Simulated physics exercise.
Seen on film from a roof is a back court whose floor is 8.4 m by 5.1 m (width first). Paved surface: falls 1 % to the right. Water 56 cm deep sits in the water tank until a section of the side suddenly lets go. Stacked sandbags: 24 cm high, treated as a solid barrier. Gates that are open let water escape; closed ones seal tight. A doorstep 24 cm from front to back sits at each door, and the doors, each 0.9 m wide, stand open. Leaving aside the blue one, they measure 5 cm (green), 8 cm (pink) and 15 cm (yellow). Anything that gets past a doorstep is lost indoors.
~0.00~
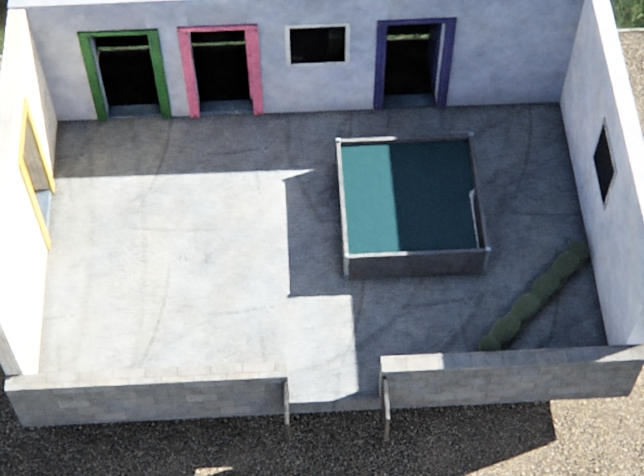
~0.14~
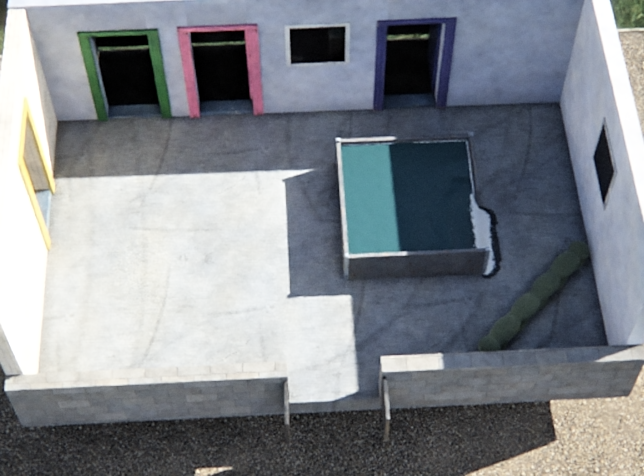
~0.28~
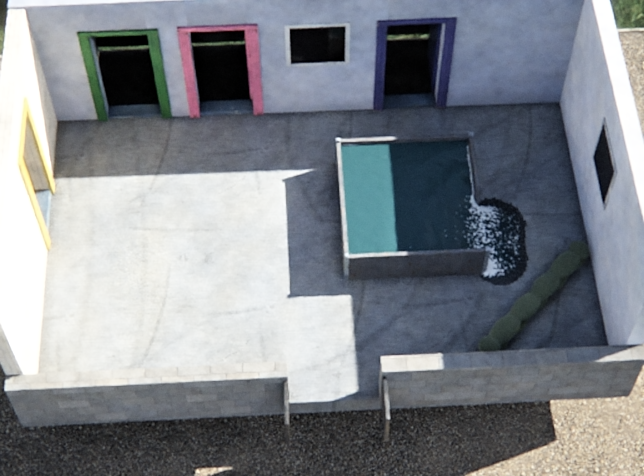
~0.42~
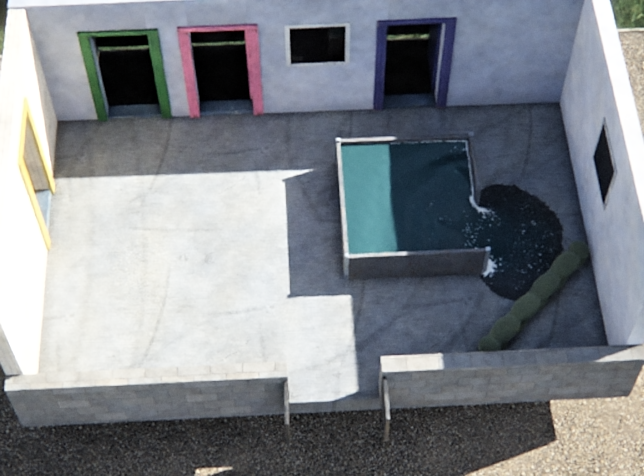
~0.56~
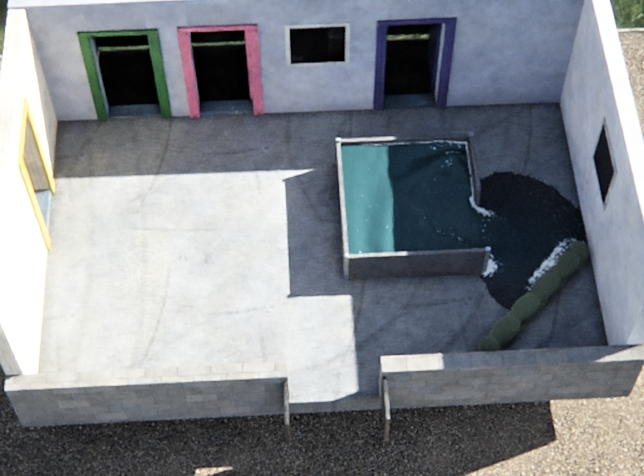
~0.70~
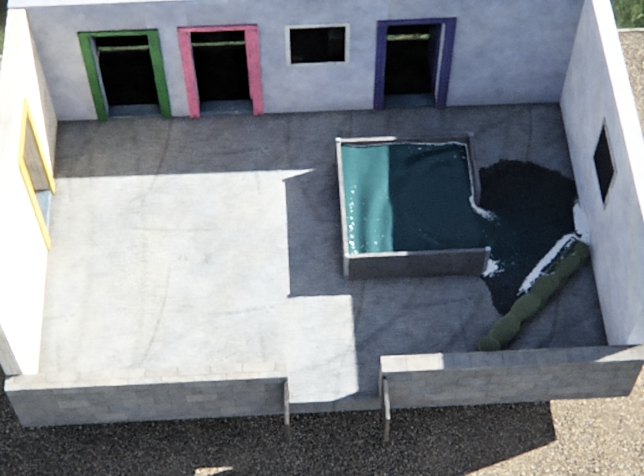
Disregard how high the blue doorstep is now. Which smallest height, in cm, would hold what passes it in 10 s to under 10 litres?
It would have to be roughly 8 cm high.
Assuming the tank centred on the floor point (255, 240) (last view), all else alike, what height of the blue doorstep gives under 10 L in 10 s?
6.0 cm or thereabouts.
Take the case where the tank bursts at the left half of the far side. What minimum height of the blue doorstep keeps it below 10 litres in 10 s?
About 29 centimetres.
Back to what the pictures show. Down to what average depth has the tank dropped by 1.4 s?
Around 41 cm deep on average.
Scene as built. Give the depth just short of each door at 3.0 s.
Lab note, cm: Blue 9; green 0; pink 0; yellow 0.
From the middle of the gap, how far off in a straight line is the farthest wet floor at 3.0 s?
About 3.4 m.
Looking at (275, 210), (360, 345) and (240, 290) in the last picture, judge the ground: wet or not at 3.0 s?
In order: Untouched, soaked, untouched.
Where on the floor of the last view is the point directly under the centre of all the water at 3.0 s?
At about (465, 213).
After 1.4 s water covers 10 % of the floor, deepest (44 cm) near (579, 229); it has not reached the blue door.
After 3.0 s water covers 30 % of the floor, deepest (34 cm) near (543, 105); 9 cm at the blue door, 0 litres in over its 7 cm doorstep.
After 10.0 s water covers 95 % of the floor, deepest (12 cm) near (36, 399); 9 cm at the blue door, 20 litres in over its 7 cm doorstep.
At the blue door as built, the water arrived by 2.5 s and peaked near 10 cm at 6.8 s.
Run again over the same 10 s with other heights there, 20 litres in over 7 cm, 2 litres over 9.5 cm. The limit of 10 litres is kept from about 8 cm up.
